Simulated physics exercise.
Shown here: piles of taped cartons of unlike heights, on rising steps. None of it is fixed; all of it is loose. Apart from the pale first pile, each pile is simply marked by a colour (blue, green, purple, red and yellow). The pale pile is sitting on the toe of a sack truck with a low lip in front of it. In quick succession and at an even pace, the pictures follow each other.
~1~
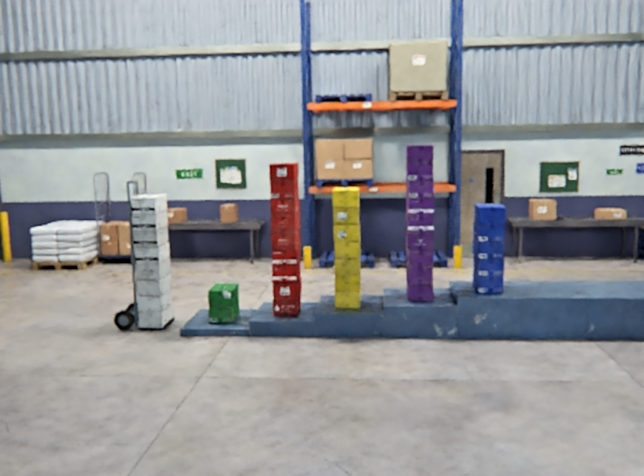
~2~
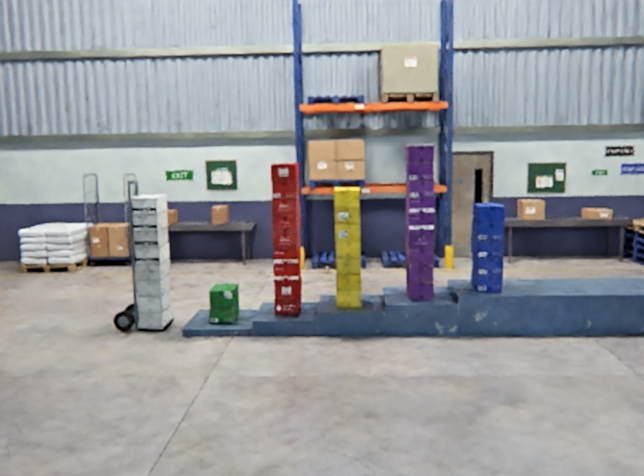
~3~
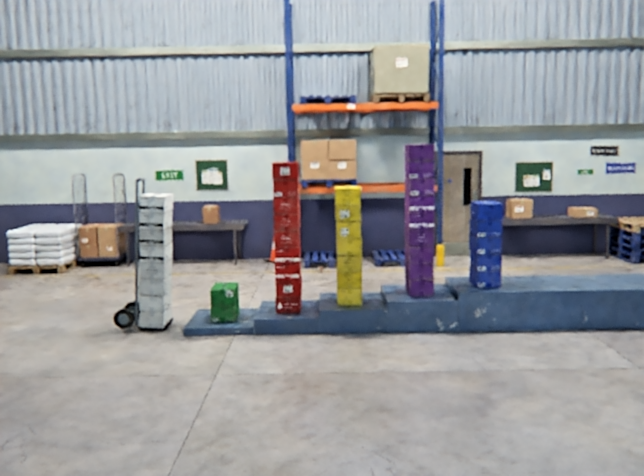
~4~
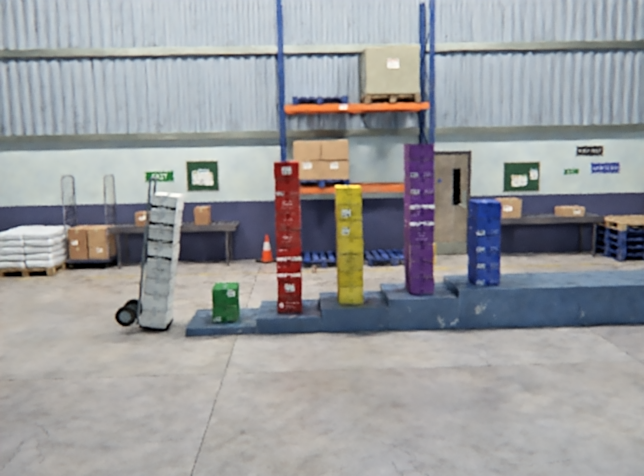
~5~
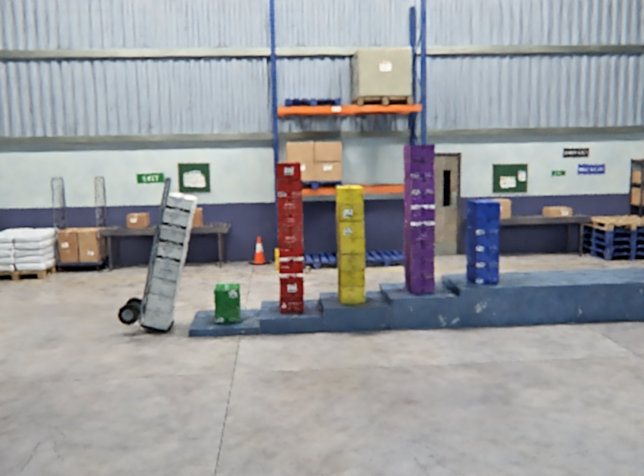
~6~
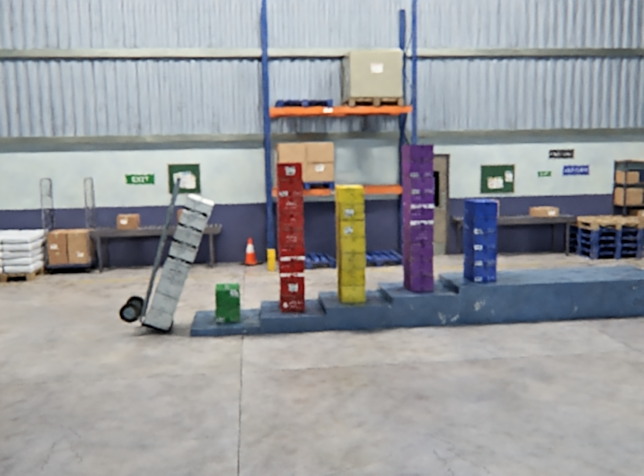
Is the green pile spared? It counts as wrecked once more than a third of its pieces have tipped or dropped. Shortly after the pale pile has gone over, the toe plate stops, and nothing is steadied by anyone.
Yes.
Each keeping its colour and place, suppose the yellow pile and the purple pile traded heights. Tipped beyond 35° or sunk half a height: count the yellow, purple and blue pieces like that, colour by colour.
Yellow 0, purple 0, blue 0.
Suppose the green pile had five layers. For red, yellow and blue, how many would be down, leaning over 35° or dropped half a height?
Pieces down at the end - red: 9, yellow: 6, blue: 4.
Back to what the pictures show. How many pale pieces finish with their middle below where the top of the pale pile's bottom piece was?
Of the pale pieces, the number is 1.
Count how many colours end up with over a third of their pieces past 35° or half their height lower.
The total is 0.
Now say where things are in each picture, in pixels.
In the first frame (places mark the middle of the side facing us; the camera moves round a little), truck frame (130, 212) level; top green carton (220, 299); top red carton (282, 173); the rest undisturbed.
The second frame shows truck frame (131, 212) level; top green carton (221, 299).
The third frame shows truck frame (137, 210) rocked barely, top of the pale pile leaning barely; top green carton (222, 298); the rest undisturbed.
The fourth frame shows truck frame (148, 208) rocked a little, top of the pale pile leaning a little; top green carton (224, 298); the rest undisturbed.
The fifth frame shows truck frame (161, 208) rocked a little, top of the pale pile leaning a little; top green carton (226, 298); the rest undisturbed.
The sixth frame shows truck frame (170, 208) rocked clearly, top of the pale pile leaning clearly; top green carton (228, 298); top yellow carton (352, 196); the rest undisturbed.
Soon after the last picture, 1 of the pale pile down; none of the 2 green cartons down (0 of 32 in all colours); top green carton unmoved.
A little later, 8 of the pale pile down; none of the 2 green cartons down (0 of 32 in all colours); top green carton unmoved.
Later still, 8 of the pale pile down; none of the 2 green cartons down (0 of 32 in all colours); top green carton unmoved; top red carton shifted a little.
At rest, 8 of the pale pile down; none of the 2 green cartons down (0 of 32 in all colours); top green carton shifted a little; top red carton shifted a little. As the last picture would show them, middles, top green carton near (226, 294), top red carton near (292, 171).
